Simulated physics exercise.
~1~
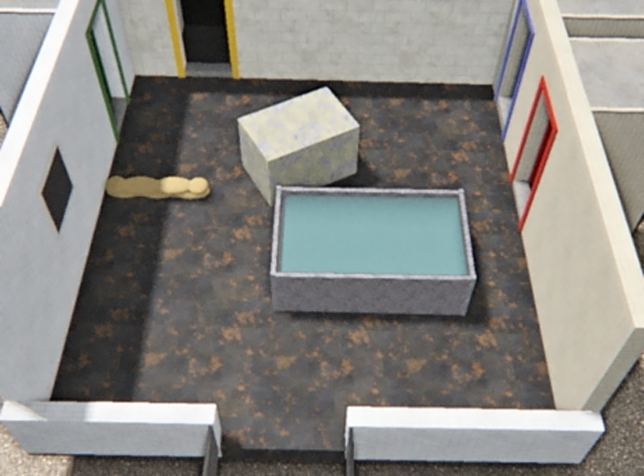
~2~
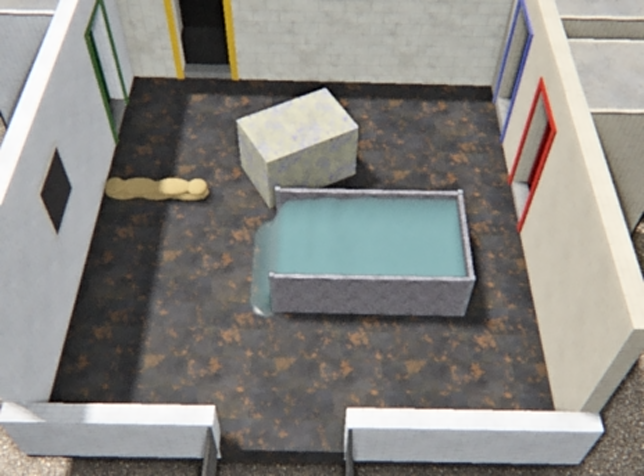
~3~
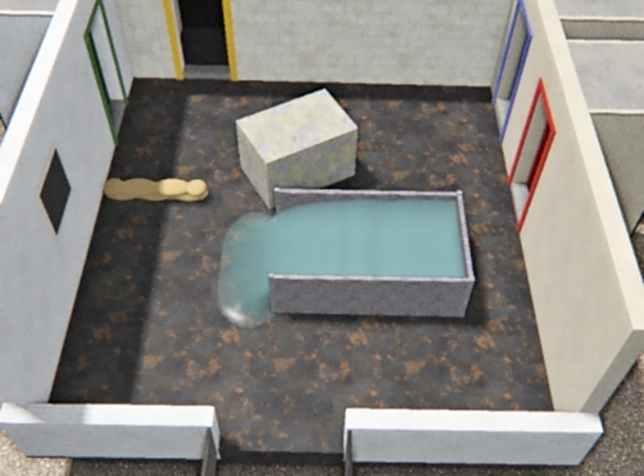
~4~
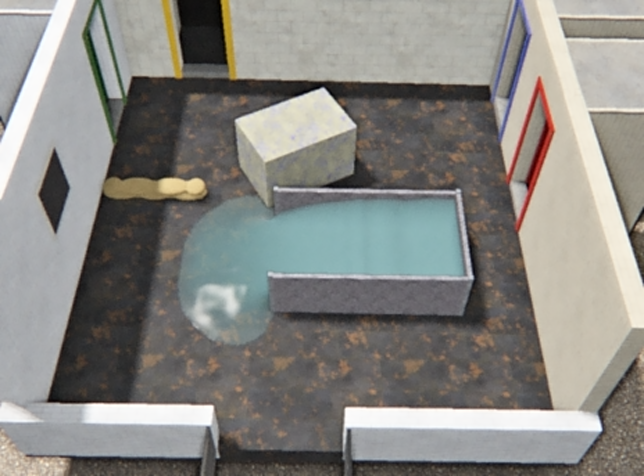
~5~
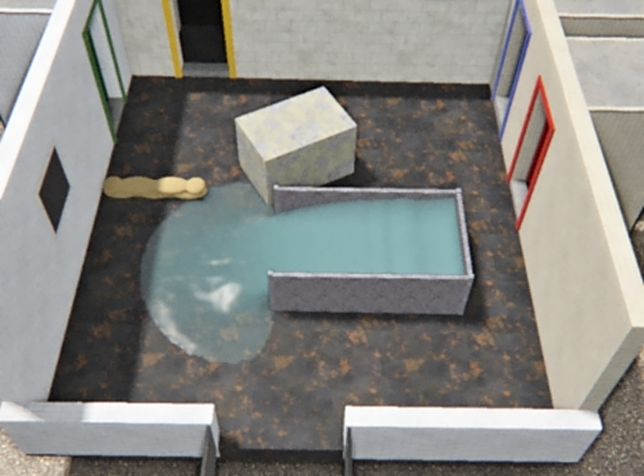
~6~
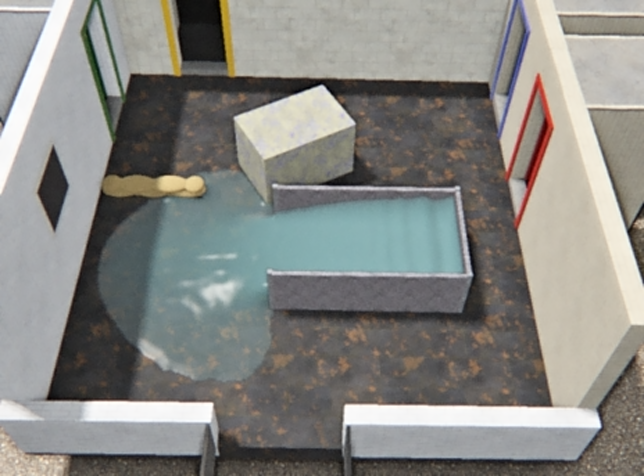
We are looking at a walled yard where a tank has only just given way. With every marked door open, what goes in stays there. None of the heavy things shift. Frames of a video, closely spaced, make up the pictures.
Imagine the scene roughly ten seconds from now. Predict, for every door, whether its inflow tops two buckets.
Result: The red door does not go over two buckets, the green door does not go over two buckets, the yellow door does not go over two buckets, the blue door does not go over two buckets.
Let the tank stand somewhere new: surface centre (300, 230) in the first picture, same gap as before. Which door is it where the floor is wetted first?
I'd go with the green-painted one.
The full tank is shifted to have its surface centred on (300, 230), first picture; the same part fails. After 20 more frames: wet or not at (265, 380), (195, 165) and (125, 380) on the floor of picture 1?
Soaked, soaked, soaked.
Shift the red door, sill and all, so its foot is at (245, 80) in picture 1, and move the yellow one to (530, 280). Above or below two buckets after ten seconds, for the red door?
In that case red stays unflooded.
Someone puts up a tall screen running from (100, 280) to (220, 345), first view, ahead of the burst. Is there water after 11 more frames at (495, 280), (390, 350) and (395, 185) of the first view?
Taking the three spots in turn, they are unwetted, unwetted and unwetted.
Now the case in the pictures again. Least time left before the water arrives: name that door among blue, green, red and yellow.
That is the one in green.
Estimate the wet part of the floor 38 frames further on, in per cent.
Around 75 percent, give or take.
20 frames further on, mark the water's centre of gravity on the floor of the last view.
Point: (199, 274).
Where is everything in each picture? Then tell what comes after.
The tank at (371, 235) is whole and still, in the first frame.
Water pours out at (279, 257) and has run to a hidden place, in the second frame.
Water pours out at (278, 259) and has run to (249, 217), in the third frame.
Water pours out at (277, 259) and has run to (193, 315), in the fourth frame.
The front is at (152, 246), out from the gap at (277, 258), in the fifth frame.
Water pours out at (276, 257) and has run to (103, 279), in the sixth frame.
A moment on, water covers 30 % of the floor; the red door not reached, the green door not reached, the yellow door not reached, the blue door not reached.
Next, water covers 35 % of the floor; the red door not reached, the green door wet at the sill, nothing in, the yellow door not reached, the blue door not reached.
Then, water covers 45 % of the floor; the red door not reached, the green door wet at the sill, nothing in, the yellow door wet at the sill, nothing in, the blue door not reached.
Later, water covers 75 % of the floor; the red door not reached, the green door wet at the sill, nothing in, the yellow door under two buckets in, the blue door not reached.
In the end, water covers 95 % of the floor; the red door wet at the sill, nothing in, the green door wet at the sill, nothing in, the yellow door under two buckets in, the blue door wet at the sill, nothing in.
